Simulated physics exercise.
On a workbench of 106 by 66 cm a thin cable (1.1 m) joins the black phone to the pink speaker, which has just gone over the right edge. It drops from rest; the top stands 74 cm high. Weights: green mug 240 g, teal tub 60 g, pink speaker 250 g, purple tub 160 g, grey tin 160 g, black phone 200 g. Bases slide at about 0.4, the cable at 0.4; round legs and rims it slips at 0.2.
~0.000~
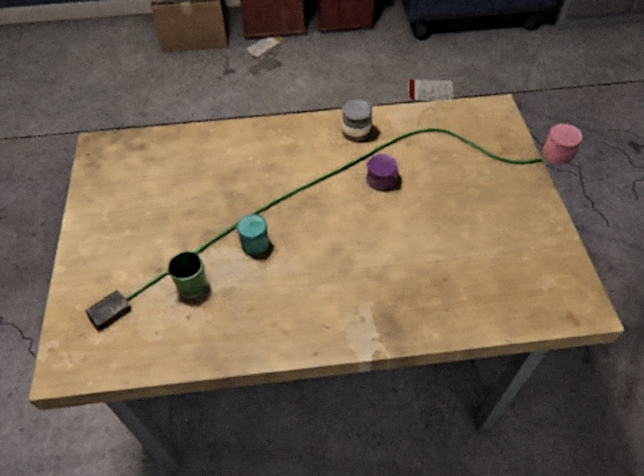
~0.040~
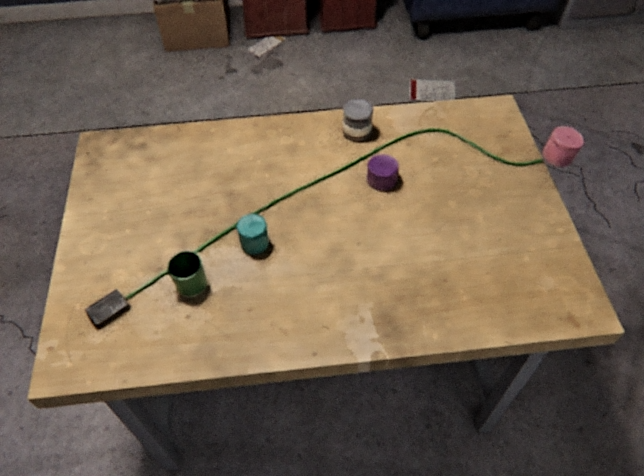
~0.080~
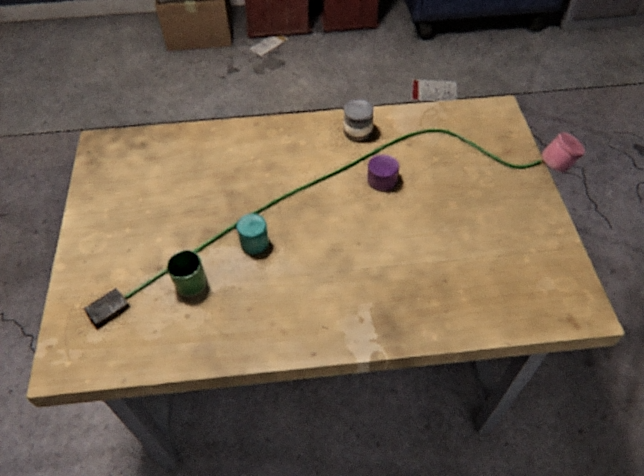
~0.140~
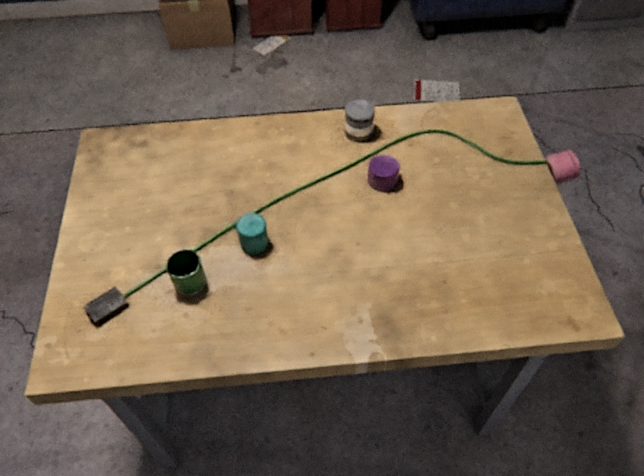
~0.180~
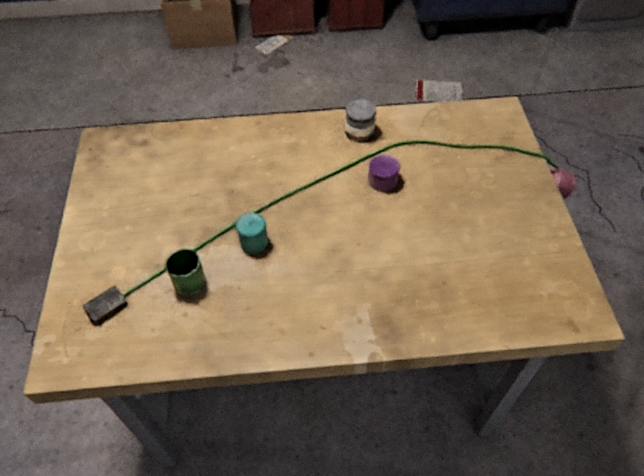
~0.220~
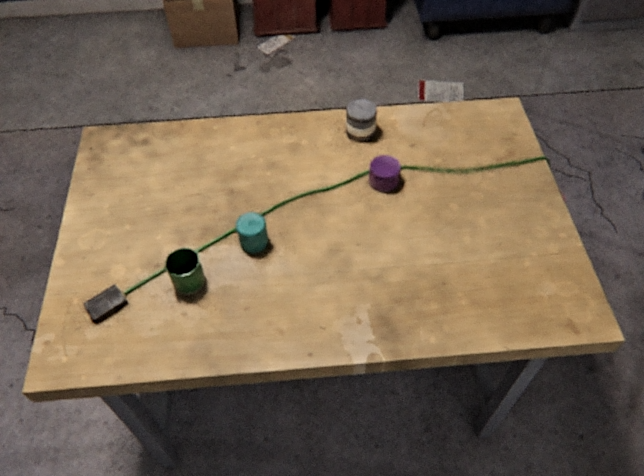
Pink speaker tipping off the right edge of a wooden workbench and dropping from view, pulling a green cable straighter past tubs.
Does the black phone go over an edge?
Verdict: The black phone keeps to the top.
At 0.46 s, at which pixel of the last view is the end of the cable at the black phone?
Around (168, 272).
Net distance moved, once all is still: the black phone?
About: Black phone 10 cm.
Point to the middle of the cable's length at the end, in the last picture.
Around (412, 177).
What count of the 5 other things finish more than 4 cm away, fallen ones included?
I count 2.
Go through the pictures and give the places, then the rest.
The first frame shows black phone (107, 307); cable runs through (500, 159) (419, 131) (340, 170) (259, 211).
The second frame shows pink speaker (568, 137); cable runs through (500, 160) (340, 170).
The third frame shows pink speaker (563, 153); cable runs through (501, 161) (341, 170).
The fourth frame shows pink speaker (560, 168); cable runs through (504, 160) (341, 170).
The fifth frame shows pink speaker (555, 183); cable runs through (521, 151) (342, 169).
The sixth frame shows black phone (104, 301); cable runs through (542, 158) (452, 171) (354, 178).
By 0.5 s, the cable's tail end at (168, 272); black phone 9 cm off its start, pink speaker over the edge, purple tub 4 cm off its start.
By 0.7 s, the cable's tail end at (180, 265); black phone 12 cm off its start, purple tub 4 cm off its start, teal tub 2 cm off its start.
By 1.0 s, the cable's tail end at (180, 264); black phone 12 cm off its start at (160, 267), pink speaker over the edge, purple tub 4 cm off its start at (394, 179).
By 1.2 s, the cable's tail end at (180, 264); black phone 12 cm off its start, purple tub 4 cm off its start, pink speaker over the edge.
By 2.4 s, the cable's tail end at (180, 264); black phone 12 cm off its start at (160, 267), pink speaker over the edge, purple tub 4 cm off its start at (395, 179), teal tub 2 cm off its start at (255, 230).
